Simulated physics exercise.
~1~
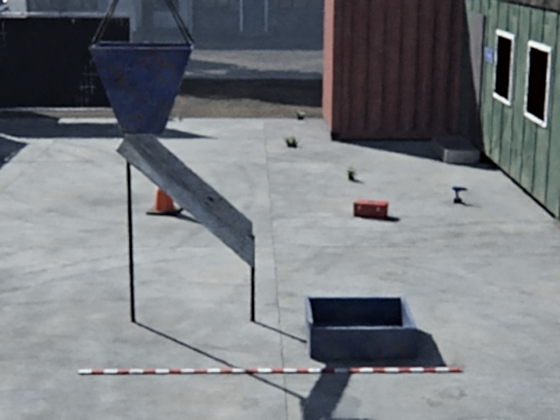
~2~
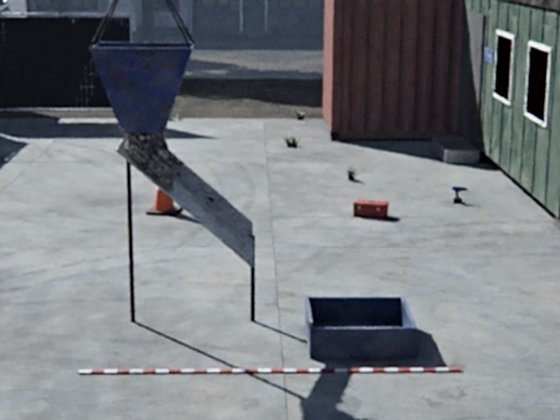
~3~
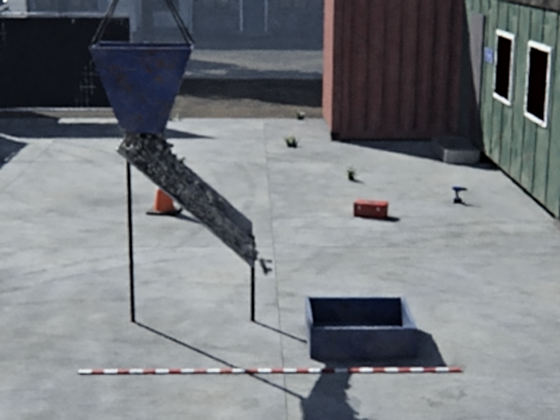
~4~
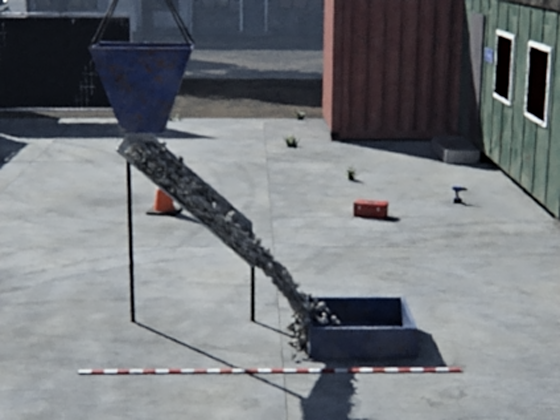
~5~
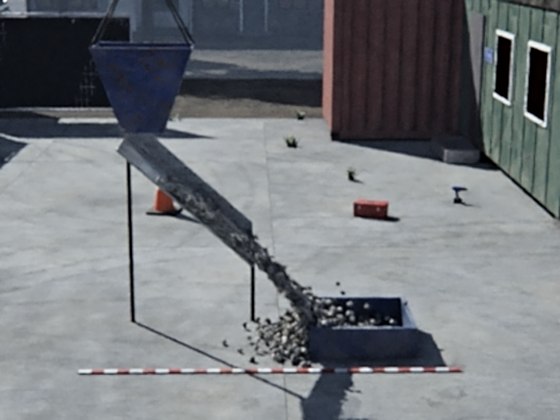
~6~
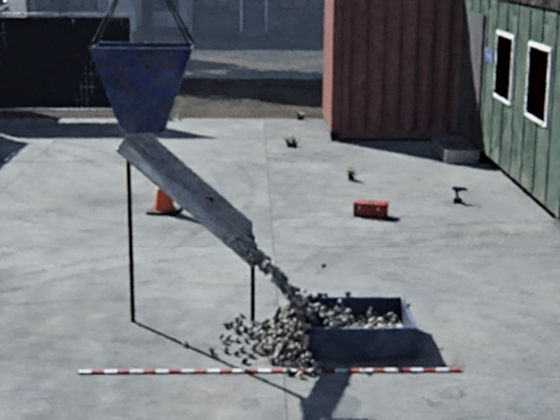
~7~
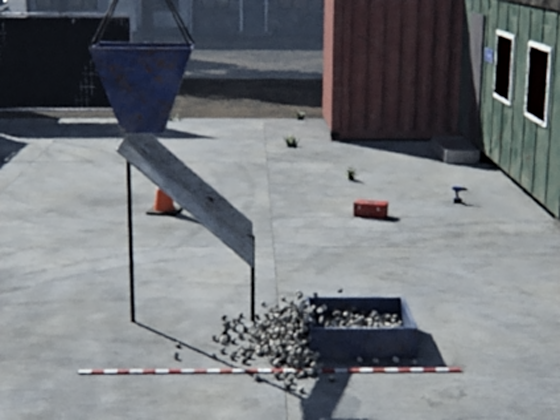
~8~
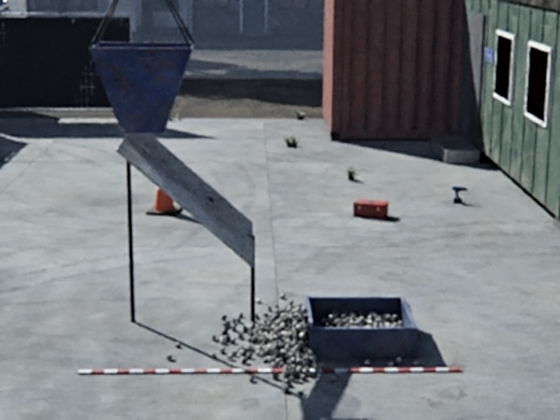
In this clip, grey stones drop from a hanging blue skip onto a sloping metal chute and slide down to the right towards an open blue bin, some landing inside while more spill over the concrete, ending in a scattered heap left of the partly filled bin.
